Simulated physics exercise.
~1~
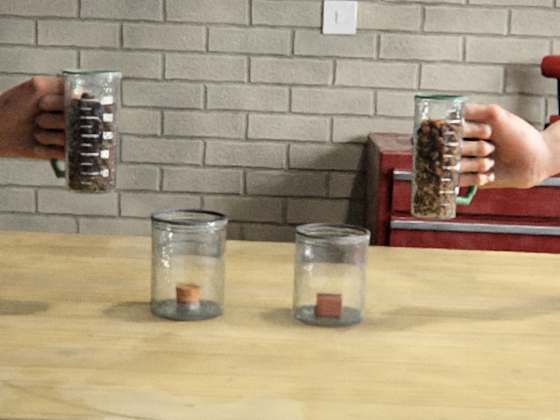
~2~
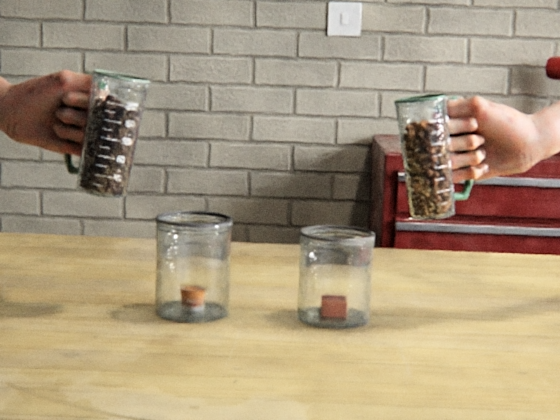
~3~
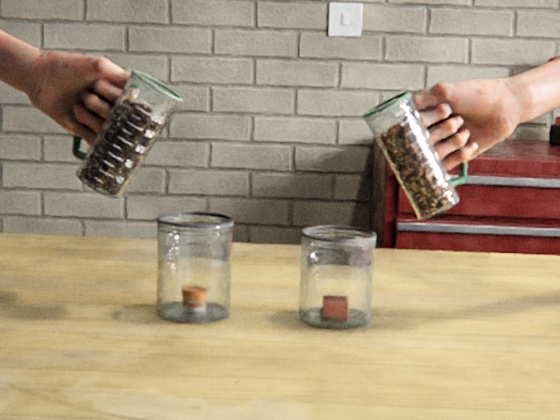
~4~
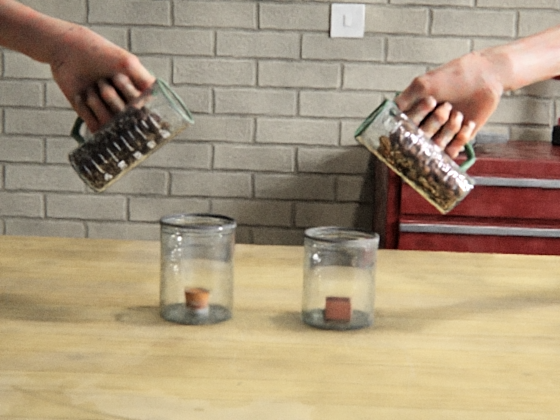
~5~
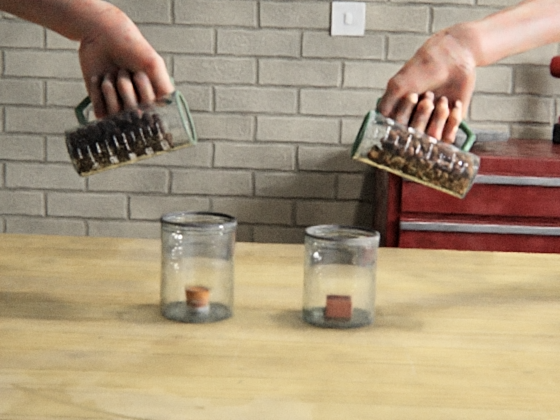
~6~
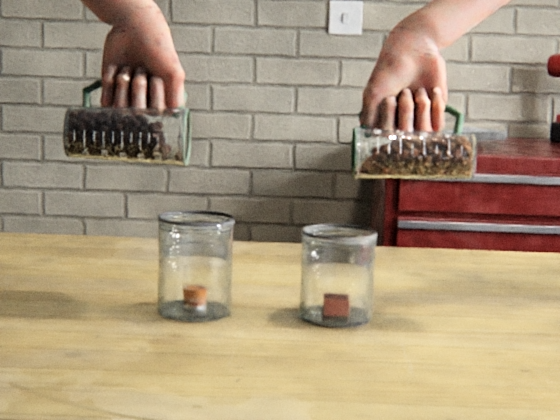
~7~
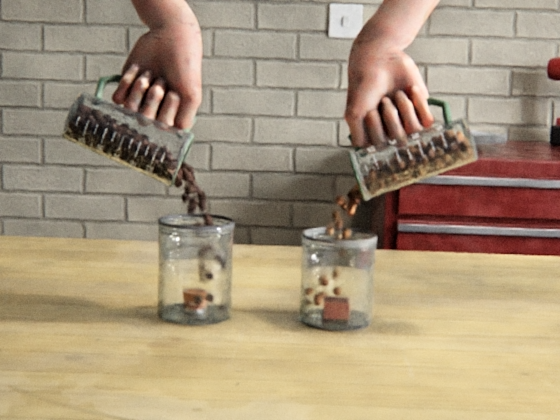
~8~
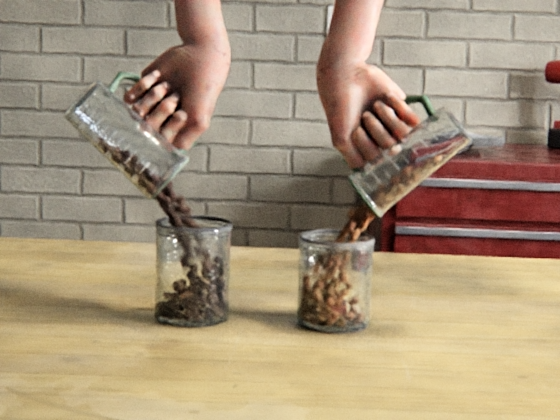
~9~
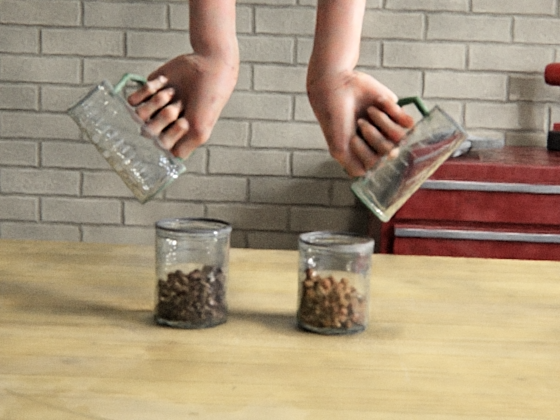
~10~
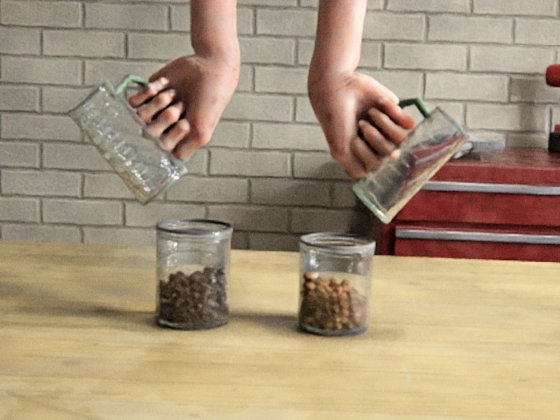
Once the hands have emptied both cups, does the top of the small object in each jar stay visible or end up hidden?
The top ends up hidden in the left jar, and it ends up hidden in the right jar too.
